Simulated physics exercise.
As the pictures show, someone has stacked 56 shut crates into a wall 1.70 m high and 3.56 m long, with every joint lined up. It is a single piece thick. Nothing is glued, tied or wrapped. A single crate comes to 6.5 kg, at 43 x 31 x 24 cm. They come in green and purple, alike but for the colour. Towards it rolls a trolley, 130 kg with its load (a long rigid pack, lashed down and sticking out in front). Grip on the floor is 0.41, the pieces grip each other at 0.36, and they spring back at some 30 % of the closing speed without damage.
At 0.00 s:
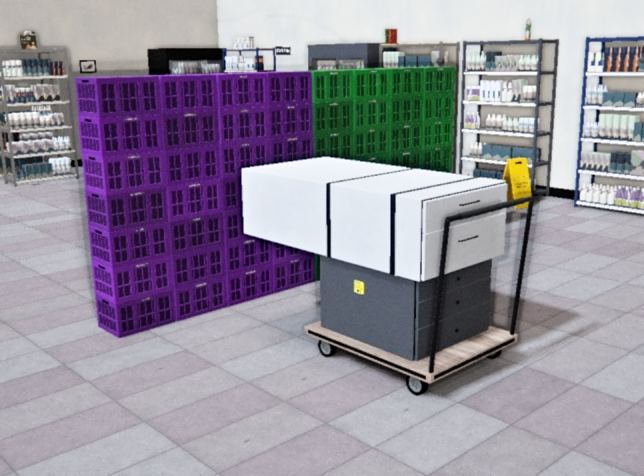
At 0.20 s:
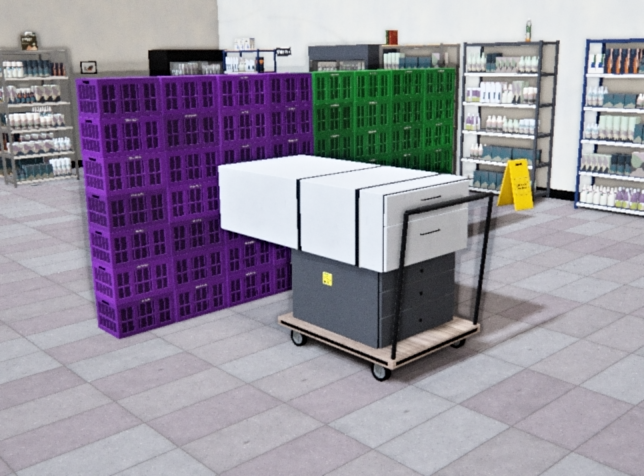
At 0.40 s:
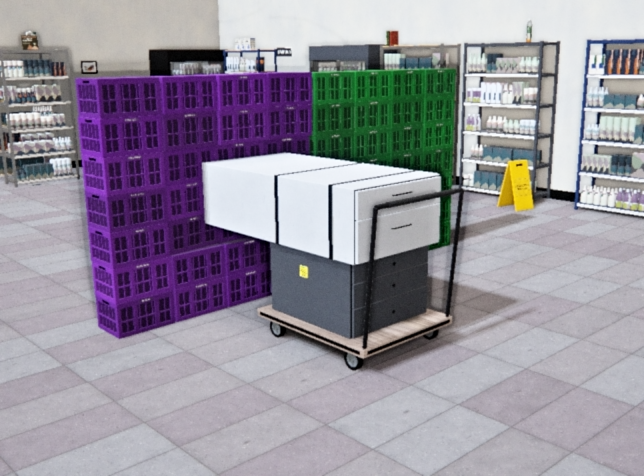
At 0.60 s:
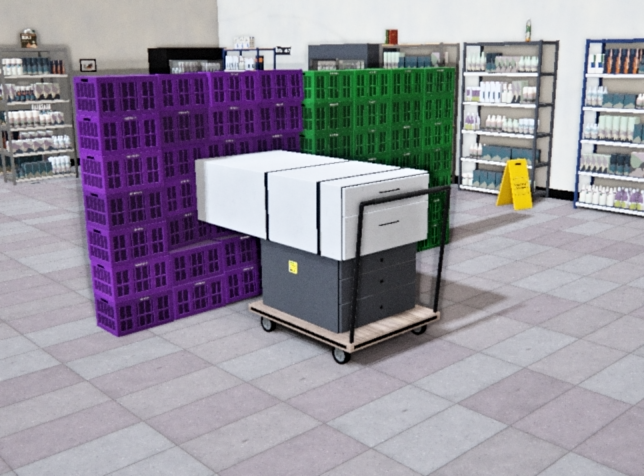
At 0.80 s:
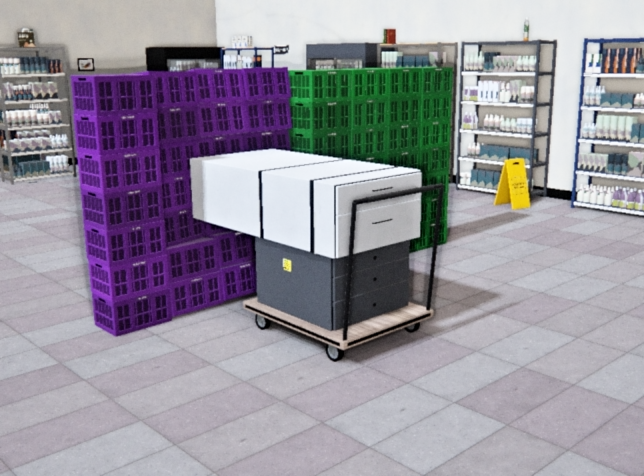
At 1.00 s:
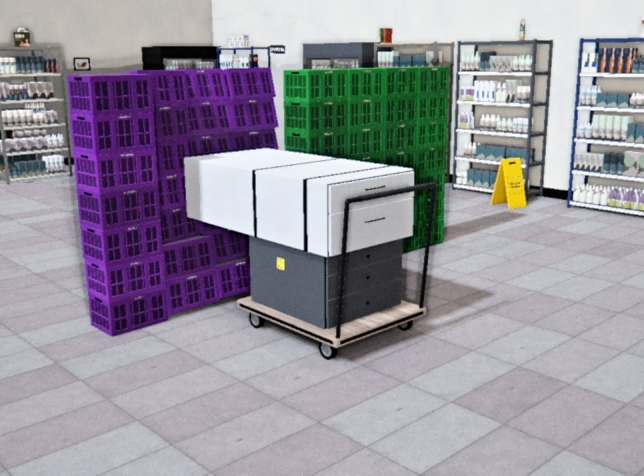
In a bright store with a pale tiled floor and stocked shelves along the back walls, seen from a raised, still viewpoint, a wall of stacked purple crates stands left, with green ones behind to the right. A trolley carries a long white strapped load over dark grey drawers, near a yellow floor sign. The trolley rolls leftward into the wall, slowing as crates shift back and some purple ones lean.
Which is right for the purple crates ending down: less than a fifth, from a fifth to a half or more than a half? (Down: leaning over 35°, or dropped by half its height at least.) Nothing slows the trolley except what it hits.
It comes to more than a half.
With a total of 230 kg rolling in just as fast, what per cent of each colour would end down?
Then purple 60, green 0 per cent.
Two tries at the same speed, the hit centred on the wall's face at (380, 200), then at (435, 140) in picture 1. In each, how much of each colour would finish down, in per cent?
Purple 0 then 0, green 60 then 50 per cent.
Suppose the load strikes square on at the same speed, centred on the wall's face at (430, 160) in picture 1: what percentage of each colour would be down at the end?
In that case purple 0, green 50 per cent.
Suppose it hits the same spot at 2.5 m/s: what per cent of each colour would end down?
Then purple 50, green 0 per cent.
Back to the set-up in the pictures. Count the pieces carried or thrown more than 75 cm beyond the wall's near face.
About 16.
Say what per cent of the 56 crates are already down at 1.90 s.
At that moment 35 per cent.
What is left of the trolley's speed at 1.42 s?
Near 0.1 m/s.
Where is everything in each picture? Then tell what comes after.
In the first picture (each place is the centre of the face we see best), load (248, 190) 42 cm short of the wall; top purple crate (130, 97); top green crate (440, 81); all as stacked.
In the second picture, load (224, 186) 15 cm short of the wall; top purple crate (130, 98).
In the third picture, load (207, 182) 7 cm into the wall's line; top purple crate (131, 98); 10 have shifted.
In the fourth picture, load (200, 179) 16 cm into the wall's line; top purple crate (129, 96); 20 have shifted.
In the fifth picture, load (195, 178) 20 cm into the wall's line; top purple crate (127, 95); steepest lean 9°, the crate at (221, 152); 21 have shifted.
In the sixth picture, load (189, 177) 23 cm into the wall's line; top purple crate (123, 95); top green crate (434, 81); steepest lean 16°, the crate at (209, 150); 21 have shifted.
By 1.42 s, load 28 cm past the wall's line, still rolling; 13 of the 28 purple crates down (13 of 56 in all colours); top purple crate unmoved.
By 1.90 s, load 29 cm past the wall's line, stopped; 20 of the 28 purple crates down (20 of 56 in all colours); top purple crate unmoved.
When it is over (3.1 s), load 29 cm past the wall's line, stopped; 20 of the 28 purple crates down (20 of 56 in all colours); top purple crate unmoved; top green crate unmoved. That is 71 per cent. In pixels of the last frame, middles, top purple crate near (111, 94), top green crate near (421, 80).
